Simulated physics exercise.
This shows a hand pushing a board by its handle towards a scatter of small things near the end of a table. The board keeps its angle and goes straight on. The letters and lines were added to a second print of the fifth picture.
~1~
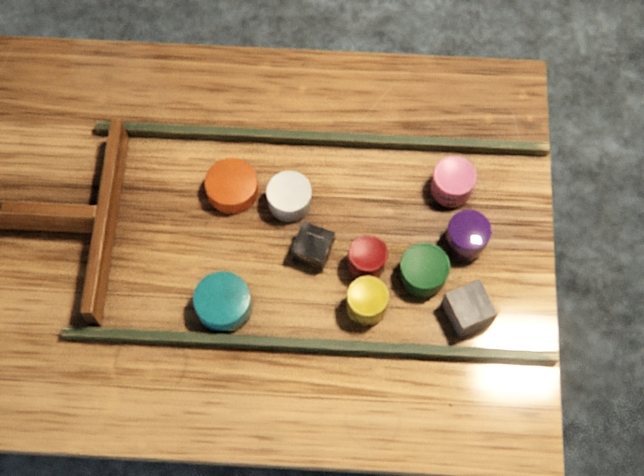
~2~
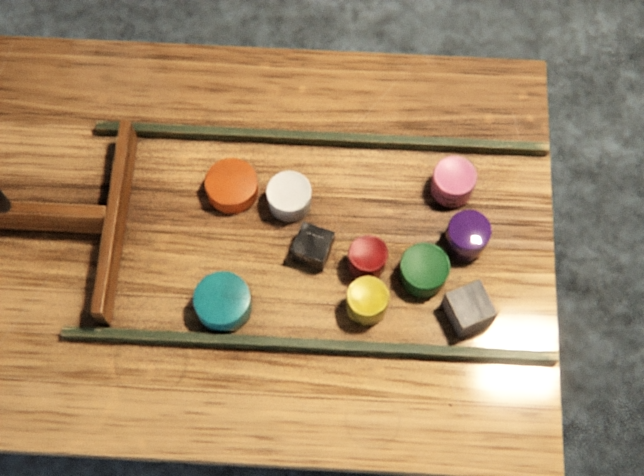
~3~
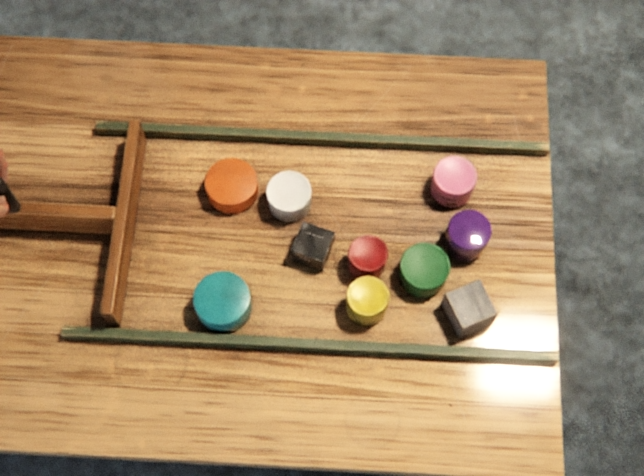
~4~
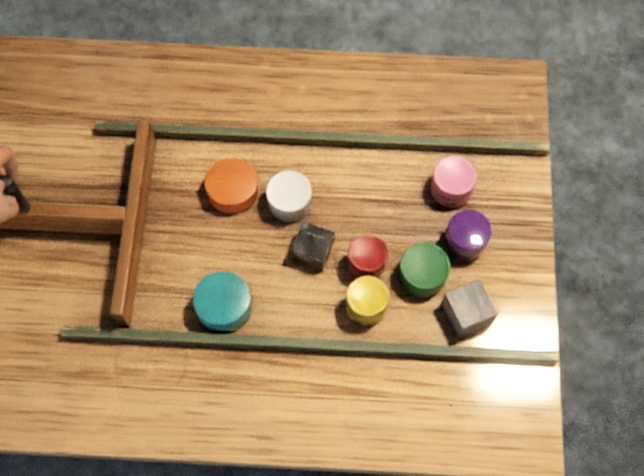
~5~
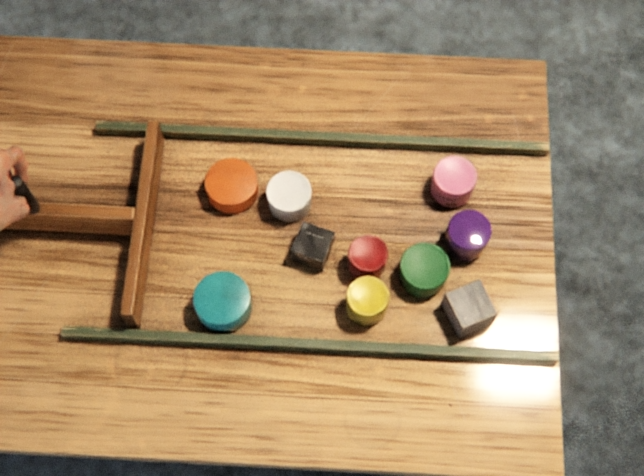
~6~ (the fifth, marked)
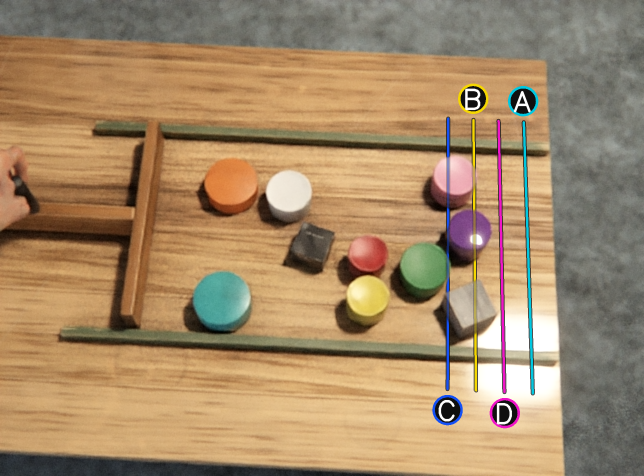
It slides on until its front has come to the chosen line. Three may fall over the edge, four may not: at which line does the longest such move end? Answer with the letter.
B is the last line within the limit.
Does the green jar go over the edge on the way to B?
By then, yes.
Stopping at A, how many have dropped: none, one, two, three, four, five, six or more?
By then, six or more.
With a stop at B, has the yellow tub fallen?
No.
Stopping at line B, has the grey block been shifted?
By then, yes.
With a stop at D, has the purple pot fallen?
Yes.
On the marked copy, A at (528, 250); B at (475, 247); C at (448, 246); D at (501, 248).
With B. Early on, board (260, 220); turquoise tin (290, 306); orange tin (298, 182).
Further on, board (380, 226); grey block (498, 316); green jar (482, 270).
At the end, board (475, 230); grey block over the edge; green jar over the edge; two fallen.
As for the rest, A drops eight; C is within the limit but short; D drops six.
